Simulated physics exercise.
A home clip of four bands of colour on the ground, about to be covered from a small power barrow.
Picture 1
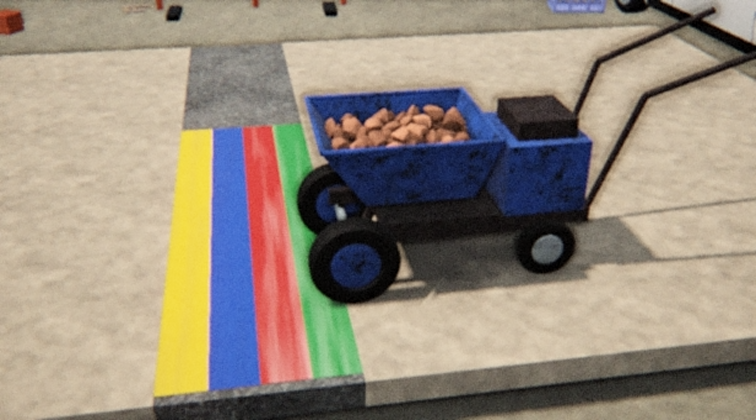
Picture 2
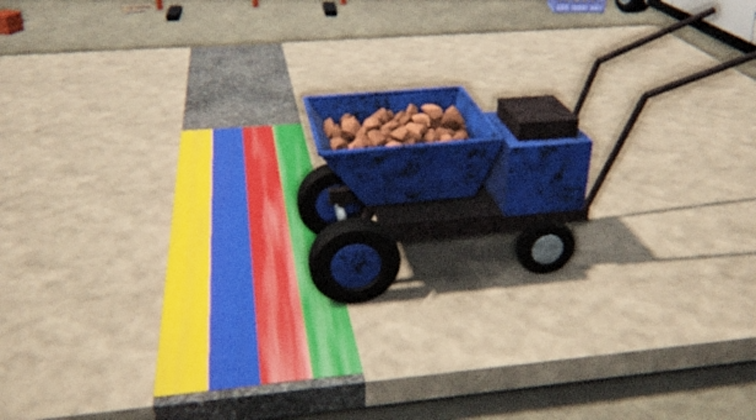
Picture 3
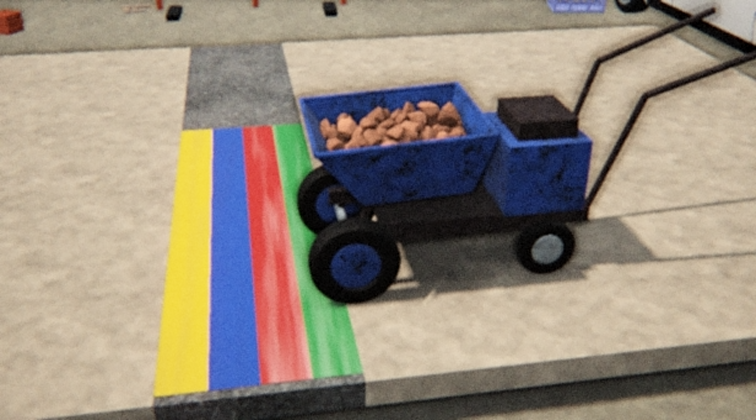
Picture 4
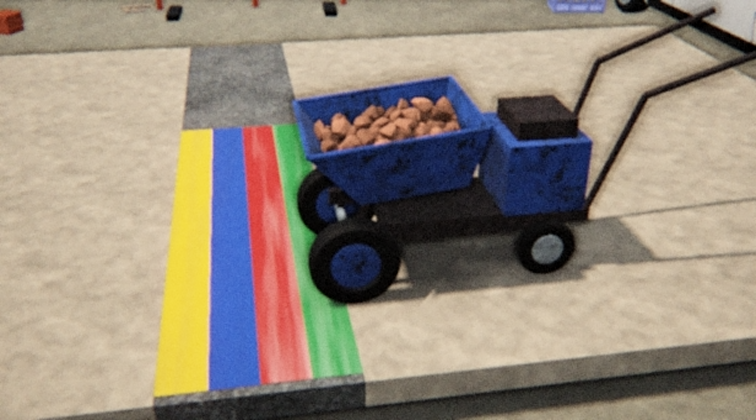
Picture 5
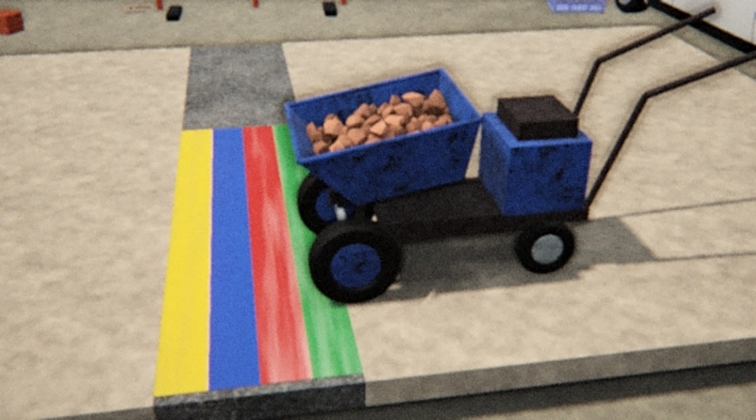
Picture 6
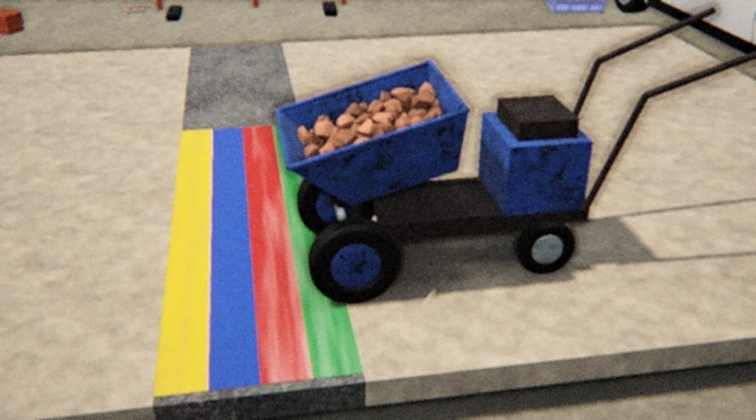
A blue skip of brown rubble on a small barrow tilts gradually left beside coloured stripes.
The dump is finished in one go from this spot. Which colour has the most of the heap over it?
The yellow strip carries the most.
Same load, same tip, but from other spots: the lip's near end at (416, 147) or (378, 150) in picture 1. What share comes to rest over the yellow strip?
The first gives 10 %, the second 20 %.
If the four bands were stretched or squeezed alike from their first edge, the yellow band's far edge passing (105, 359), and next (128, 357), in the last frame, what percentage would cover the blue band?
The first gives 40 %, the second 40 %.
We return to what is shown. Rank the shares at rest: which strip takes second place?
In second place: The strip in blue.
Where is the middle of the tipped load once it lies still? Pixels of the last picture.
At about (186, 275).
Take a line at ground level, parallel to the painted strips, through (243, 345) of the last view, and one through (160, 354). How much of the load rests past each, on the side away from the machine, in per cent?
Near 80 % and 30 %.
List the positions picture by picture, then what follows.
Lip of the skip near (322, 154), level; top of the load near (396, 147), lumps of rubble; green strip near (329, 331); red strip near (282, 336); blue strip near (233, 341); yellow strip near (184, 346), in the first frame.
Lip of the skip near (321, 154), level; top of the load near (408, 144), in the second frame.
Lip of the skip near (316, 156), tipped barely; top of the load near (408, 136), in the third frame.
Lip of the skip near (309, 159), tipped a little; top of the load near (412, 122), in the fourth frame.
Lip of the skip near (300, 163), tipped a little; top of the load near (403, 118), in the fifth frame.
Lip of the skip near (289, 168), tipped clearly; top of the load near (419, 117); green strip near (329, 331); red strip near (282, 336); blue strip near (233, 341); yellow strip near (184, 346), in the sixth frame.
Shortly afterwards, skip tipped steeply; the whole lot in the skip.
Next, skip tipped steeply; all but a few in the skip; only a few over the blue strip; only a few over the yellow strip.
Some moments later, skip tipped right over; near a third in the skip; a little over the blue strip; near a third over the yellow strip; near a quarter off the paint.
In the end, skip tipped right over; a little in the skip; none at all over the green strip; only a few over the red strip; near a quarter over the blue strip; near a third over the yellow strip; near a quarter off the paint.
